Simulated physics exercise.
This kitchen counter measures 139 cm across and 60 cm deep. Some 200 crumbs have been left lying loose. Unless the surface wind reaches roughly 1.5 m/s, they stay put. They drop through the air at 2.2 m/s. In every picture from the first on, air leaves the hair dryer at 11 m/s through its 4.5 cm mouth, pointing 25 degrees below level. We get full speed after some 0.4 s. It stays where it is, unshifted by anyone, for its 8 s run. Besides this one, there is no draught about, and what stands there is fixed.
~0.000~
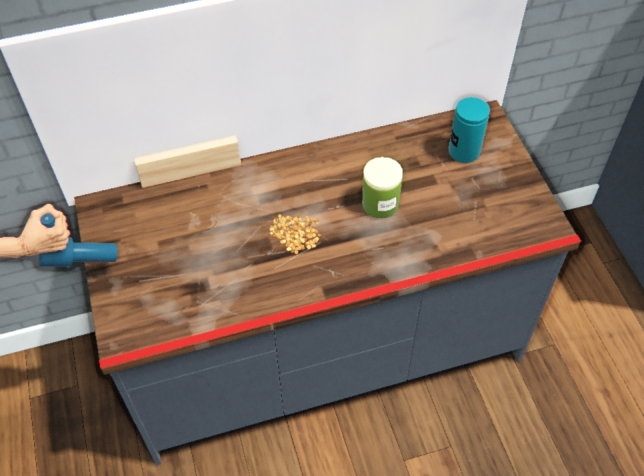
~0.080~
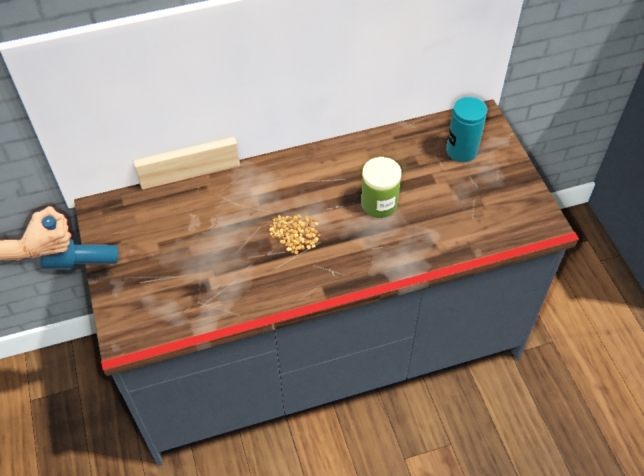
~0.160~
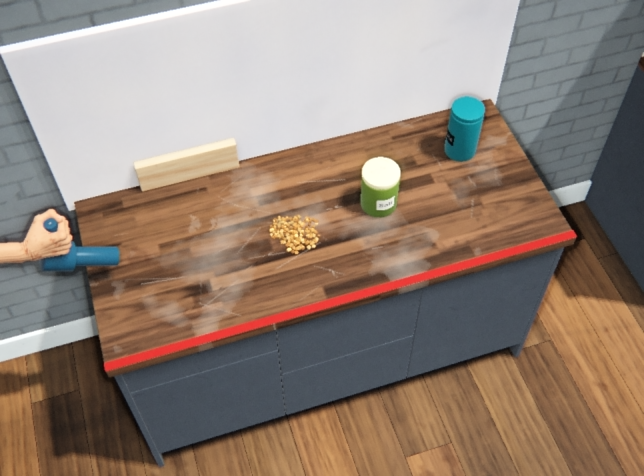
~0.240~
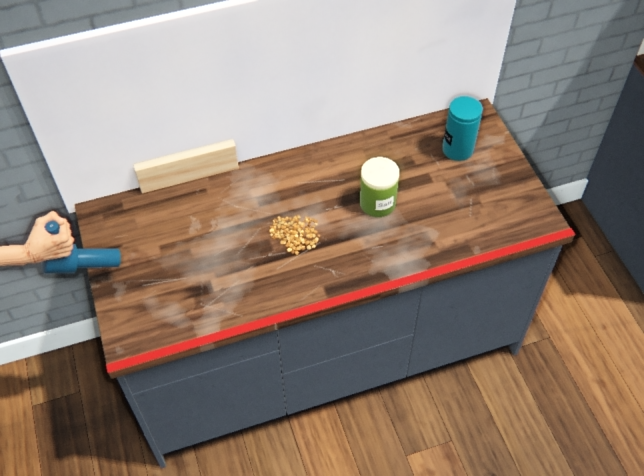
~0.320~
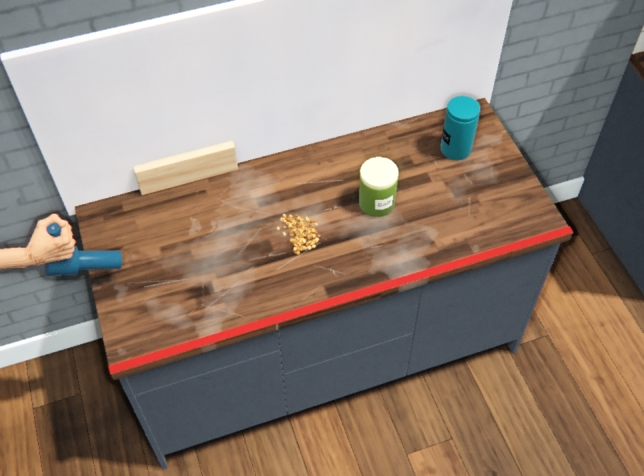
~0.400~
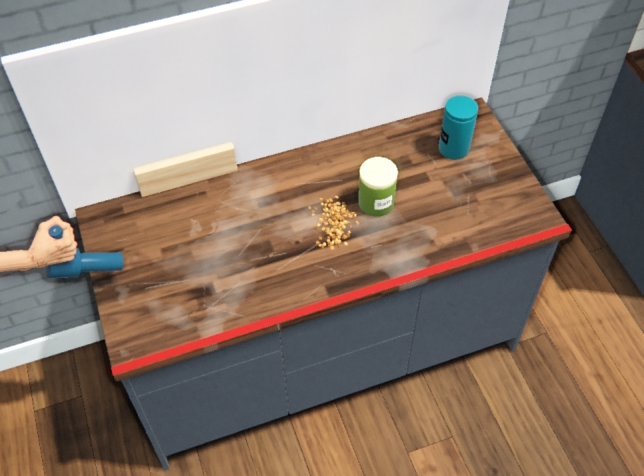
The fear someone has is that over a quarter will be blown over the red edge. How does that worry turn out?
Short version: The quarter limit is kept at that edge.
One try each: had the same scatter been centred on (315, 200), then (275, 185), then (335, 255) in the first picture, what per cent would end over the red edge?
In that order: 0 %, 0 %, 50 %.
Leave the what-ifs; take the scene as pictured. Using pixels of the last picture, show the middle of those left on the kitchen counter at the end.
(446, 161).
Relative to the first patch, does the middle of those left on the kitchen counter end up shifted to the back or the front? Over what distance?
It moves toward the far edge, close to 10 cm.
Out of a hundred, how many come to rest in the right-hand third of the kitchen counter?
Roughly 10 in a hundred.
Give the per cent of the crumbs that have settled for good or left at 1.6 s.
The share is near 70 per cent.
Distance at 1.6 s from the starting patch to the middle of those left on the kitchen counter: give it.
Centre offset: Approx. 25 cm.
After 1.6 s, 2 % are over the red edge; the middle of those still in play is near (356, 209); 72 % have settled or left.
After 2.6 s, 2 % are over the red edge; the middle of those still in play is near (452, 166); 78 % have settled or left.
After 4.4 s, 2 % are over the red edge; the middle of those still in play is near (453, 167); 85 % have settled or left.
After 8.0 s, at the end, 2 % are over the red edge.
